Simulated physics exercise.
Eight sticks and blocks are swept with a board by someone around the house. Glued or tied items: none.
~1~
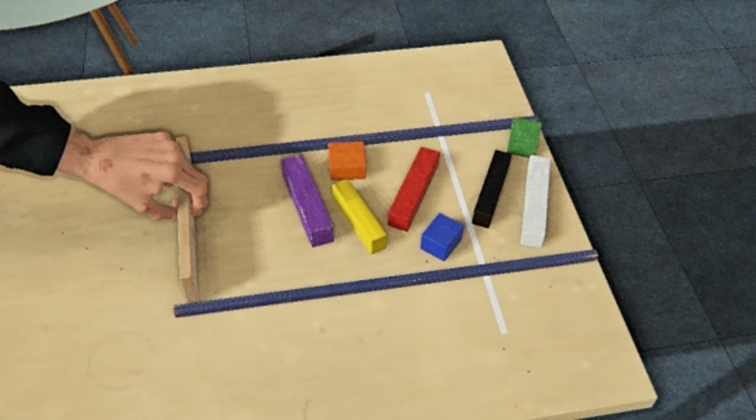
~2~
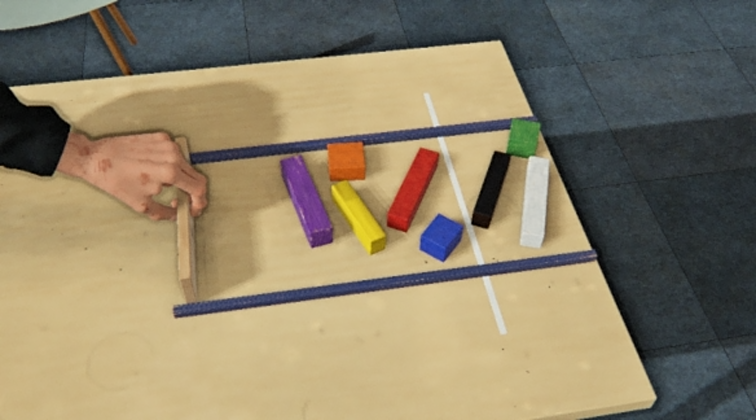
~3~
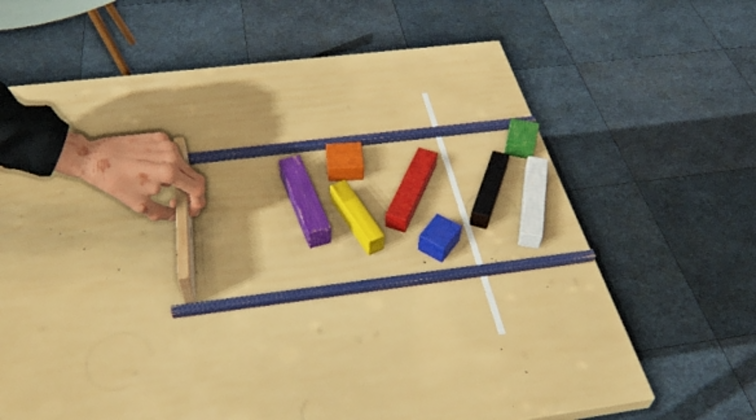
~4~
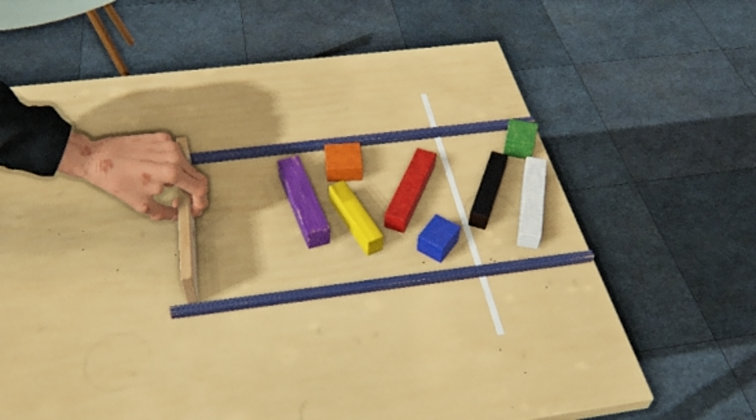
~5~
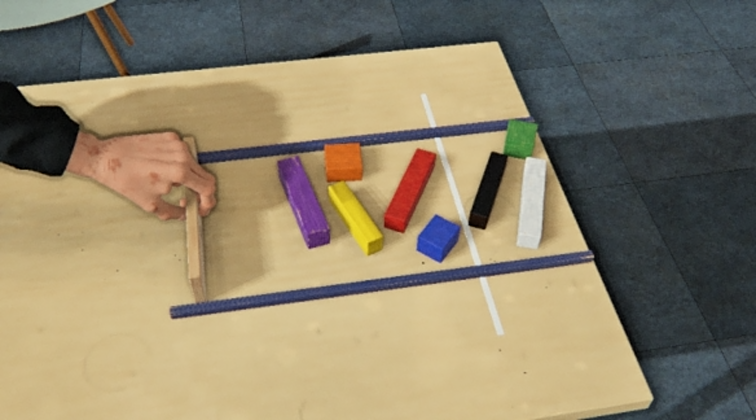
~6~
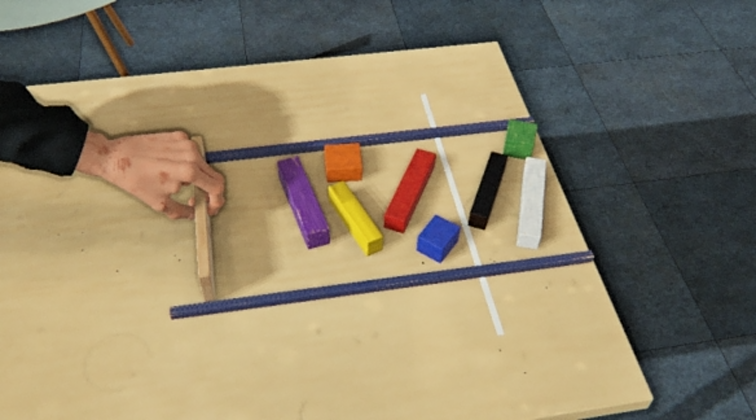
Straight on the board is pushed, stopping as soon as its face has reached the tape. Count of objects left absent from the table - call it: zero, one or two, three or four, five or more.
My call is zero.
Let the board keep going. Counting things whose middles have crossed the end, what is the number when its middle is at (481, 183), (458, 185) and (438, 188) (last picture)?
The numbers past the end are 2, 0 and 0.
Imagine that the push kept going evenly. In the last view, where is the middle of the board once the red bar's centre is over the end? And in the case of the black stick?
Around (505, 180) first and around (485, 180) second.
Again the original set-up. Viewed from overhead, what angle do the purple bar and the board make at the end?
Angle: Around 0°.
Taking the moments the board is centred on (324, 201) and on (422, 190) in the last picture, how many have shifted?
Moved so far: 3, then 6.
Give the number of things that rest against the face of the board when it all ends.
In contact: 1.
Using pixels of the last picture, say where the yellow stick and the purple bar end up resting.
Near (492, 202) and (466, 183).
A little later, none off yet; green block at rest near (520, 140); white bar at rest near (532, 202); black stick at rest near (488, 190).
When it is over, the number that fall off is zero.
